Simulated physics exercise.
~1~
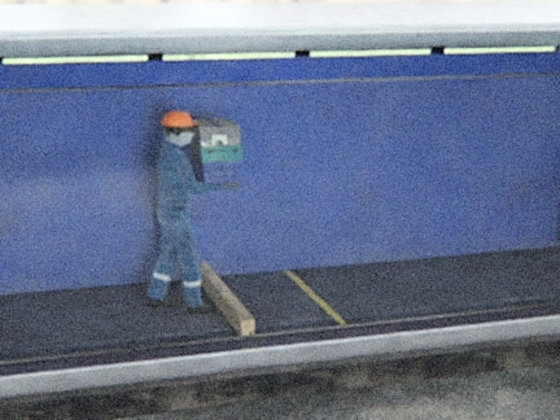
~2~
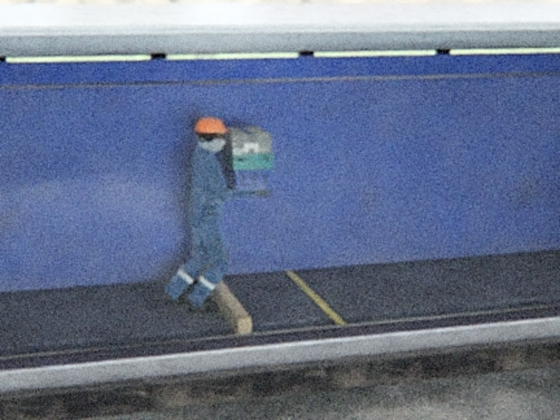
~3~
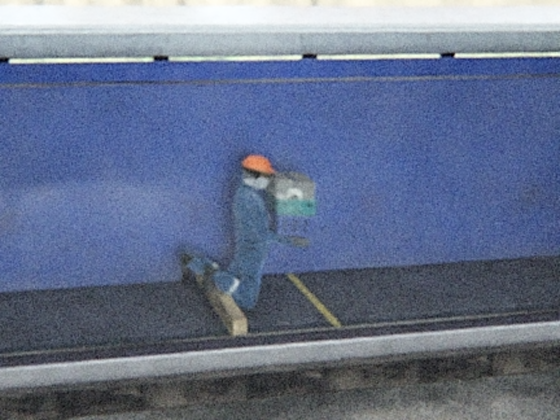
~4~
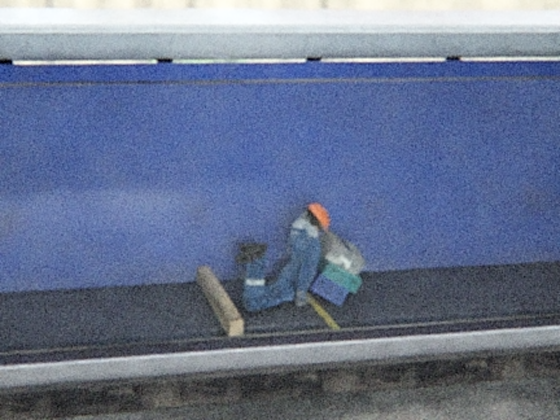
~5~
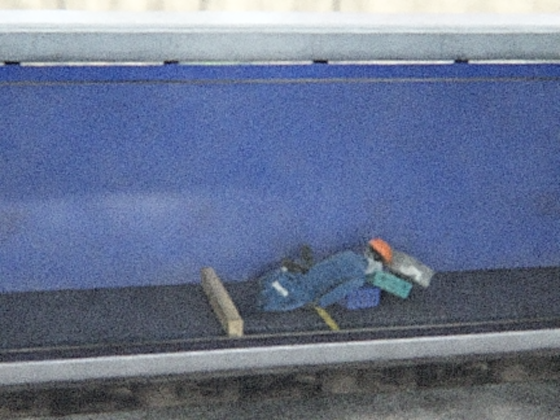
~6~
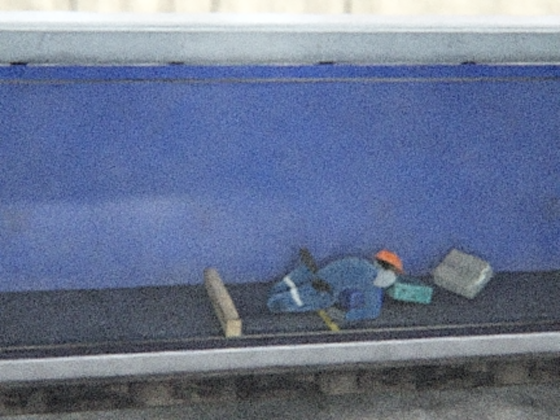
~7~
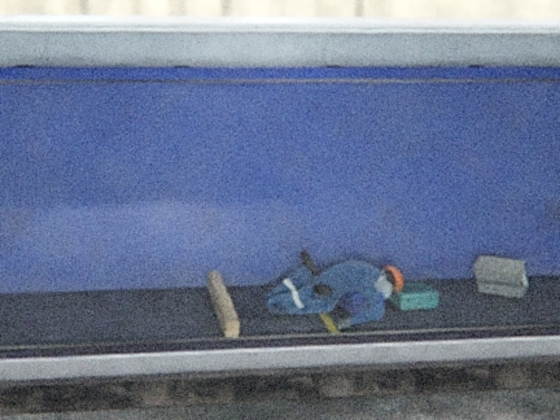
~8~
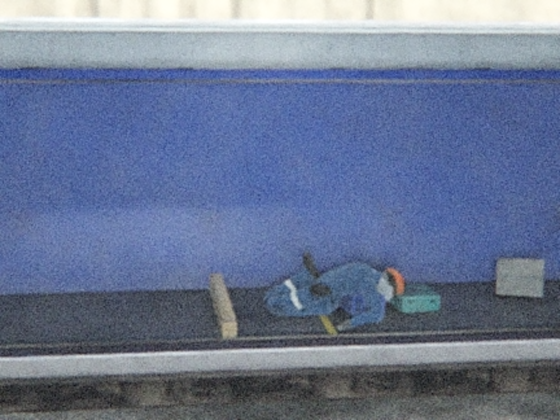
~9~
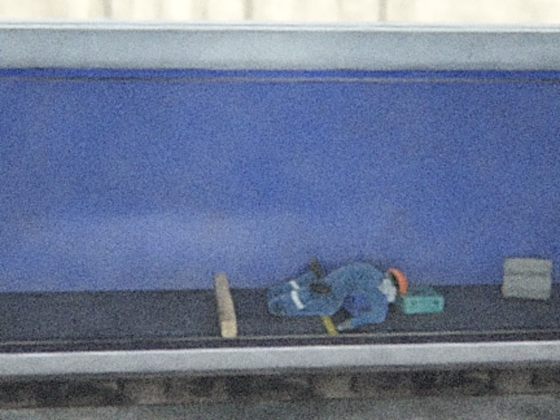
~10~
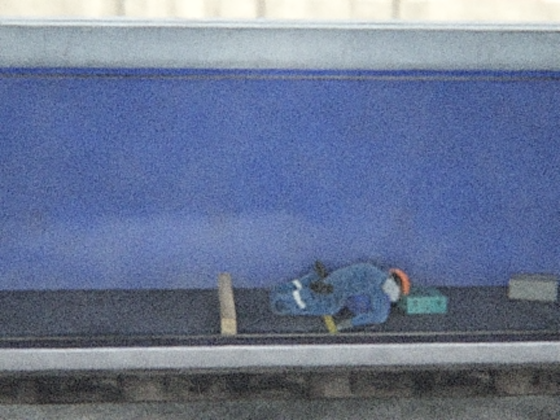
A porter in blue overalls and an orange hard hat walks right along a dark floor before a blue wall, carrying a grey parcel, a teal toolbox and a blue crate stacked in front of him. His feet meet a wooden rail lying across his path, and he pitches forward over it. He drops to his knees and then flat, the stack tipping down ahead of him. The grey parcel tumbles away to the right, while the toolbox and crate stay close. He ends crumpled and still, with all three boxes past the yellow line, the parcel farthest off.
